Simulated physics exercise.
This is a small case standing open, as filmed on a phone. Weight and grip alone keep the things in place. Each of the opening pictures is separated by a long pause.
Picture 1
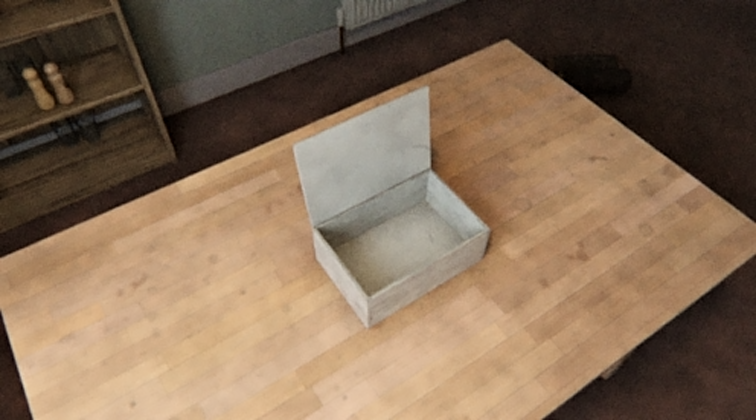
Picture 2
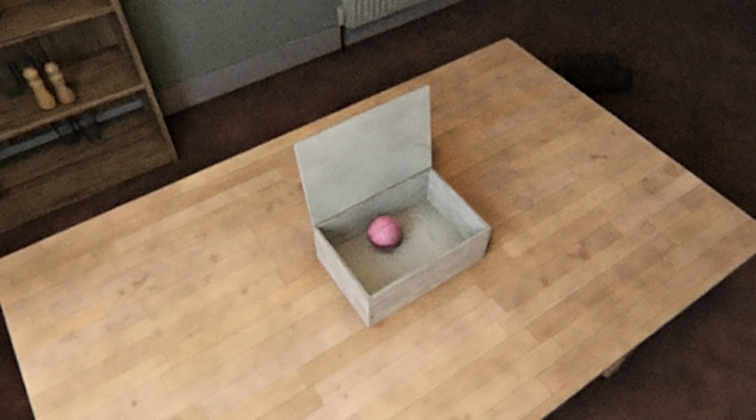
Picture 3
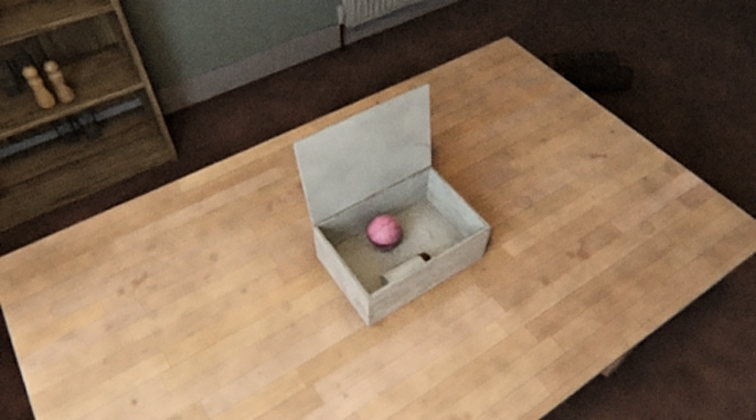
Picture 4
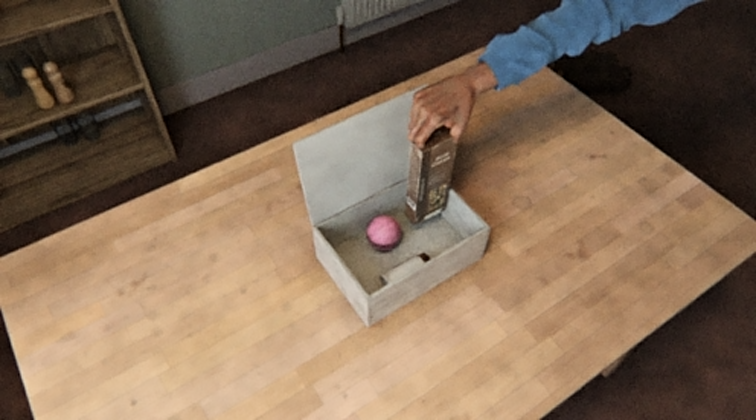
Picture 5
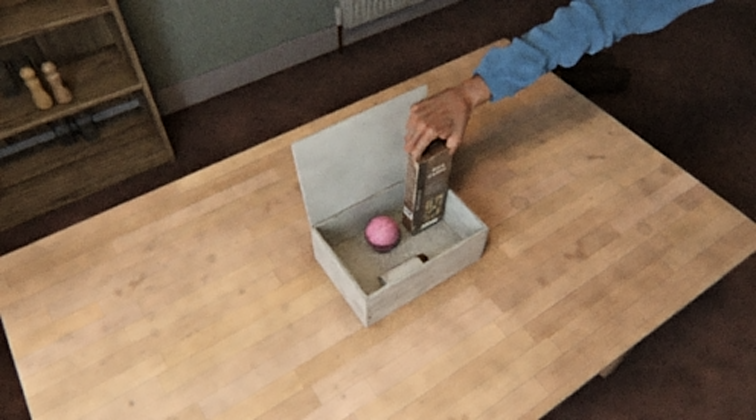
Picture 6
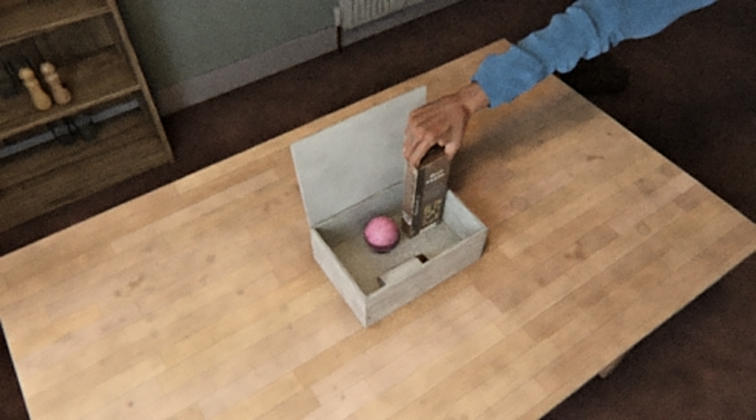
In this clip, an open case on a wooden table is empty, then holds a pink ball, then also a small pale object near its front. A hand in a blue sleeve lowers a brown packet into it, still gripping it.
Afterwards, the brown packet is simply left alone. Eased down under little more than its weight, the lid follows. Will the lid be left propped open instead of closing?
Yes, it stays propped open.
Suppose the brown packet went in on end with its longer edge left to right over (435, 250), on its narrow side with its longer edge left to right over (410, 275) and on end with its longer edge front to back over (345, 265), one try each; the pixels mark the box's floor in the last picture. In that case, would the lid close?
On the first go it can't shut, on the second it comes down fully, and on the third it can't shut.
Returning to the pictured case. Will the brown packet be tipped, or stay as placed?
Well, it ends up skewed.
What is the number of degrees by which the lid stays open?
About 14° above the rim.
Then, 1.20 s after the last picture, lid starting down.
Then, 1.90 s after the last picture, lid 49° above the rim; brown packet tipped 17° from how it was near (435, 203).
Then, 2.10 s after the last picture, lid 35° above the rim; brown packet tipped 49° from how it was near (451, 231).
Then, 3.30 s after the last picture, lid 14° above the rim; brown packet tipped 49° from how it was near (450, 229).
At rest, lid 14° above the rim; tipped over in the box, brown packet; the other 2 in place. Seen from the same camera at the end, brown packet near (450, 229).
